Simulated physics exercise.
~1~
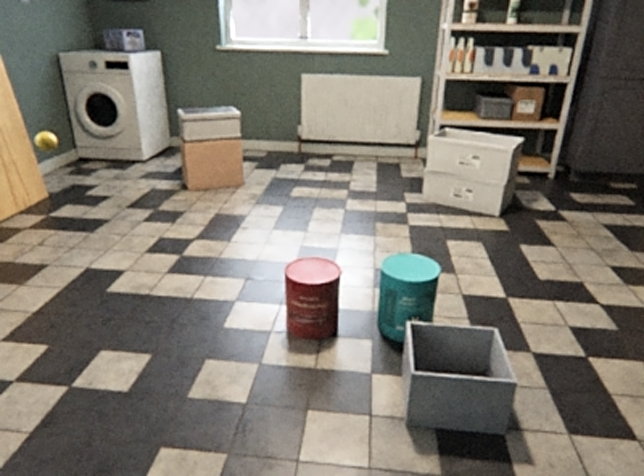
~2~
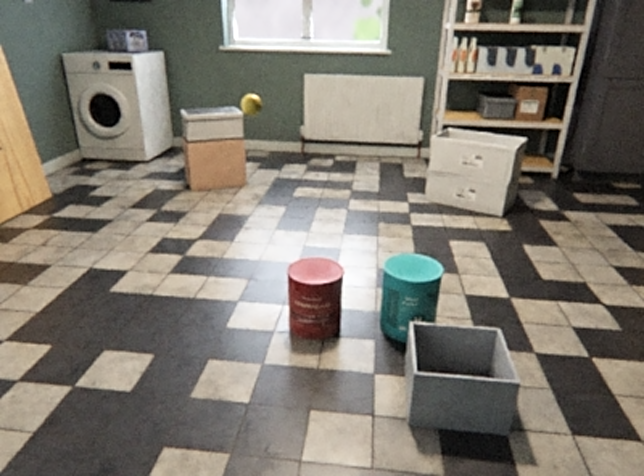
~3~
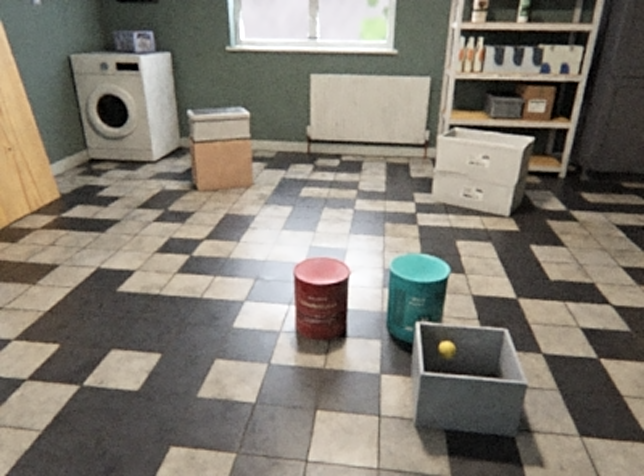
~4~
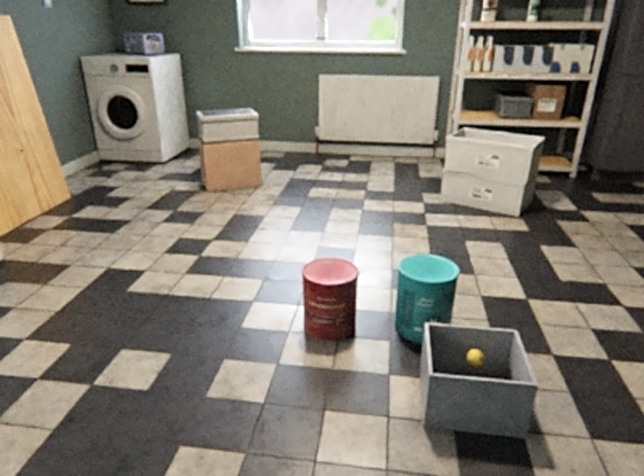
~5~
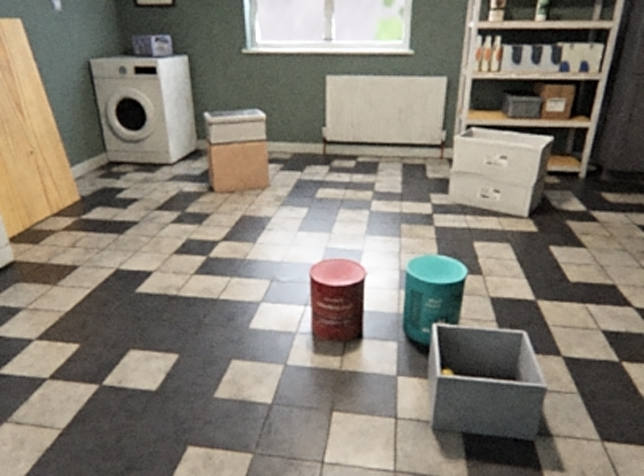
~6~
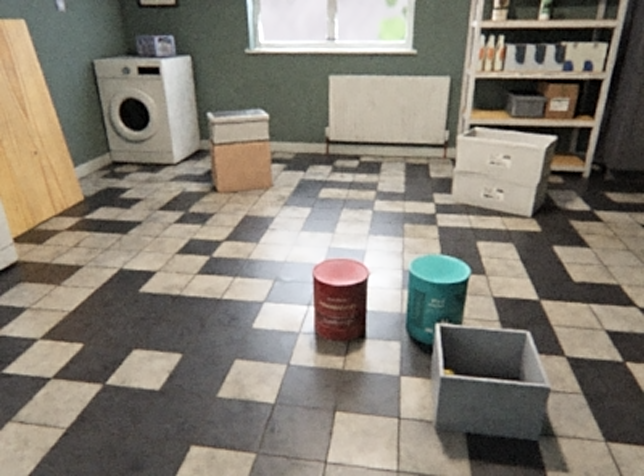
A gray open box catches a small yellow lemon that flies in from the left.
